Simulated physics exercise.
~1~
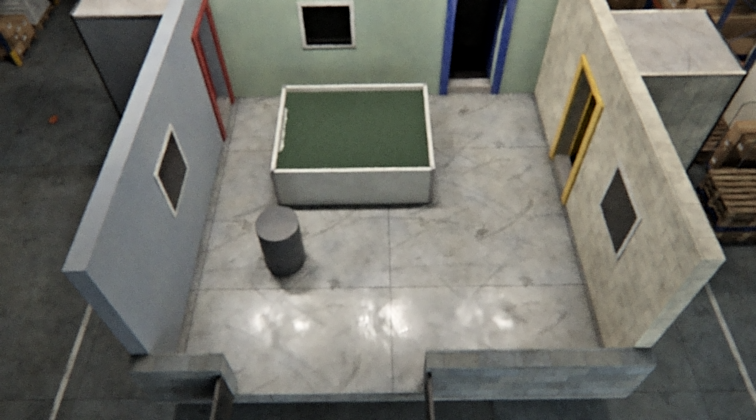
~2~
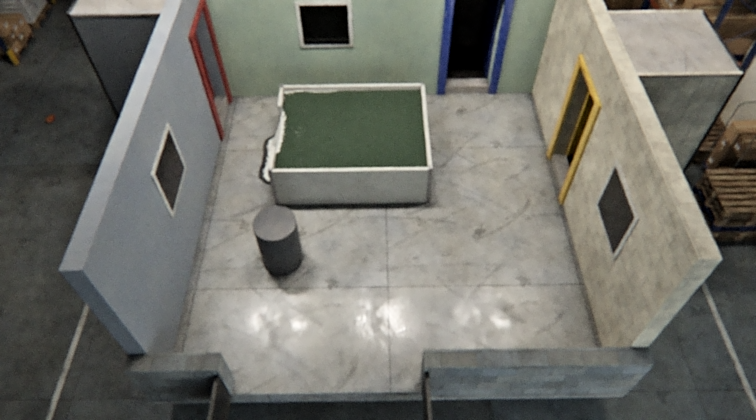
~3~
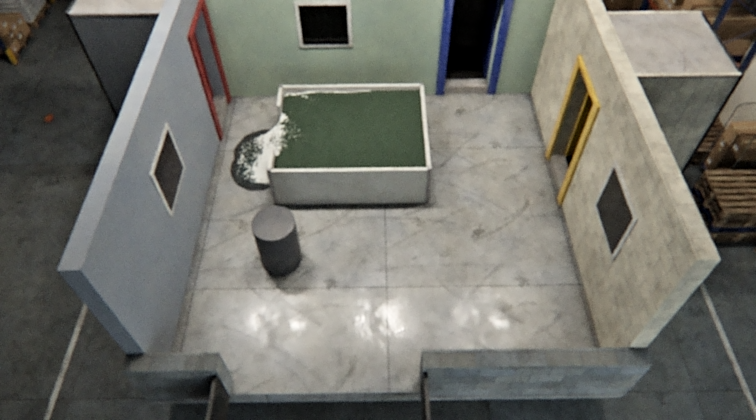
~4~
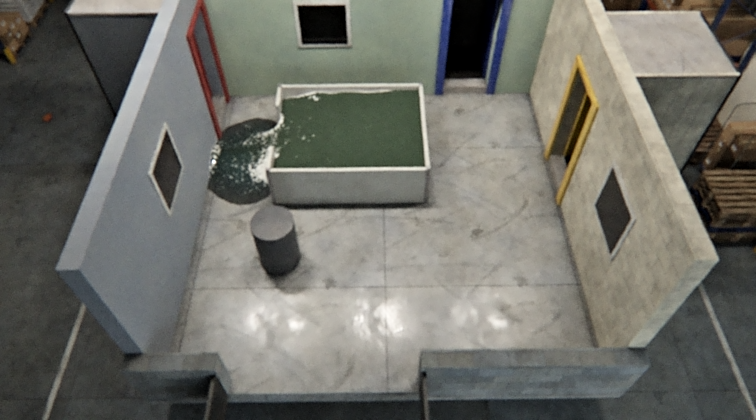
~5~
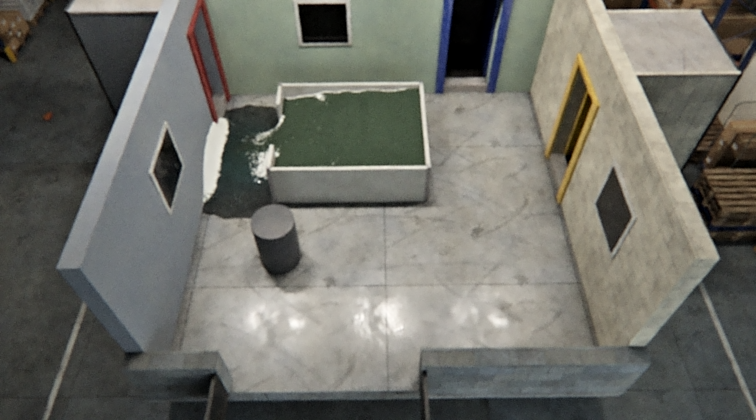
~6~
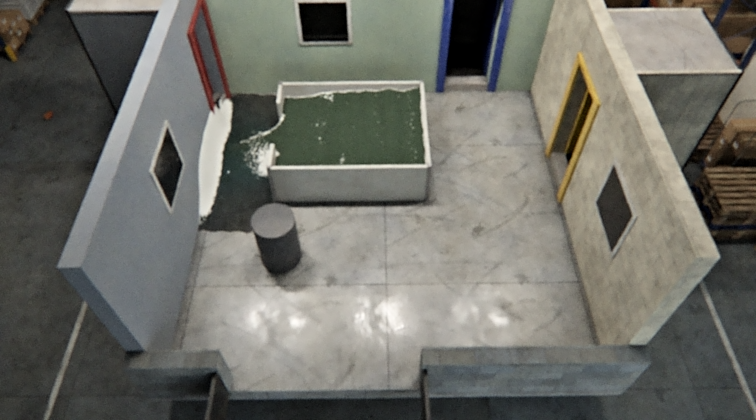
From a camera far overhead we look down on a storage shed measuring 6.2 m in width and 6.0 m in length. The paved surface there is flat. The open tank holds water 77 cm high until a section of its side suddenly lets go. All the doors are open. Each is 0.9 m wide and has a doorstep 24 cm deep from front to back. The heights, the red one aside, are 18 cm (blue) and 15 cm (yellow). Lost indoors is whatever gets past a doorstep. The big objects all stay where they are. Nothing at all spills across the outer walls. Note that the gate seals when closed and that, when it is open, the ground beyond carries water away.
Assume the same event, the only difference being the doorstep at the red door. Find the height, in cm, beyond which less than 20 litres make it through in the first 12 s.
I would say 35 cm.
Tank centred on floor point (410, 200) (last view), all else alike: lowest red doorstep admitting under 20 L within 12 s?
Then roughly 25 cm.
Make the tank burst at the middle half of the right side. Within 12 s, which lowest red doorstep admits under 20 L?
Minimum height: Approx. 18 cm.
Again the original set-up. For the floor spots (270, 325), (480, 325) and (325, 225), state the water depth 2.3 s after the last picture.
About 4, 0 and 3 cm respectively.
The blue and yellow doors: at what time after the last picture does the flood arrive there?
The blue door at 2.0 s, the yellow door at 3.4 s.
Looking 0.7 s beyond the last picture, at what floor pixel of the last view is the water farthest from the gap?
Front tip: Approx. (177, 328) px.
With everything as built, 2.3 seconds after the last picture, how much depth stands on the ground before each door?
In cm: Blue 11, red 32, yellow 0.
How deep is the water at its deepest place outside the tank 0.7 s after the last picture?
Max depth: Near 61 cm.
Then, 0.7 s after the last picture water covers 20 % of the floor, deepest (61 cm) near (230, 95); 31 cm at the red door, 9 litres in over its 23 cm doorstep.
Then, 2.3 s after the last picture water covers 45 % of the floor, deepest (43 cm) near (229, 101); 32 cm at the red door, 80 litres in over its 23 cm doorstep.
Then, 11.3 s after the last picture water covers 100 % of the floor, deepest (12 cm) near (215, 159); 10 cm at the red door, 114 litres in over its 23 cm doorstep.
At the red door as built, the water peaked near 39 cm, 1.3 s after the last picture.
Run again over the same 12 s with other heights there, 49 litres in over 29.5 cm, 8 litres over 40 cm. The limit of 20 litres is kept from about 35 cm up.
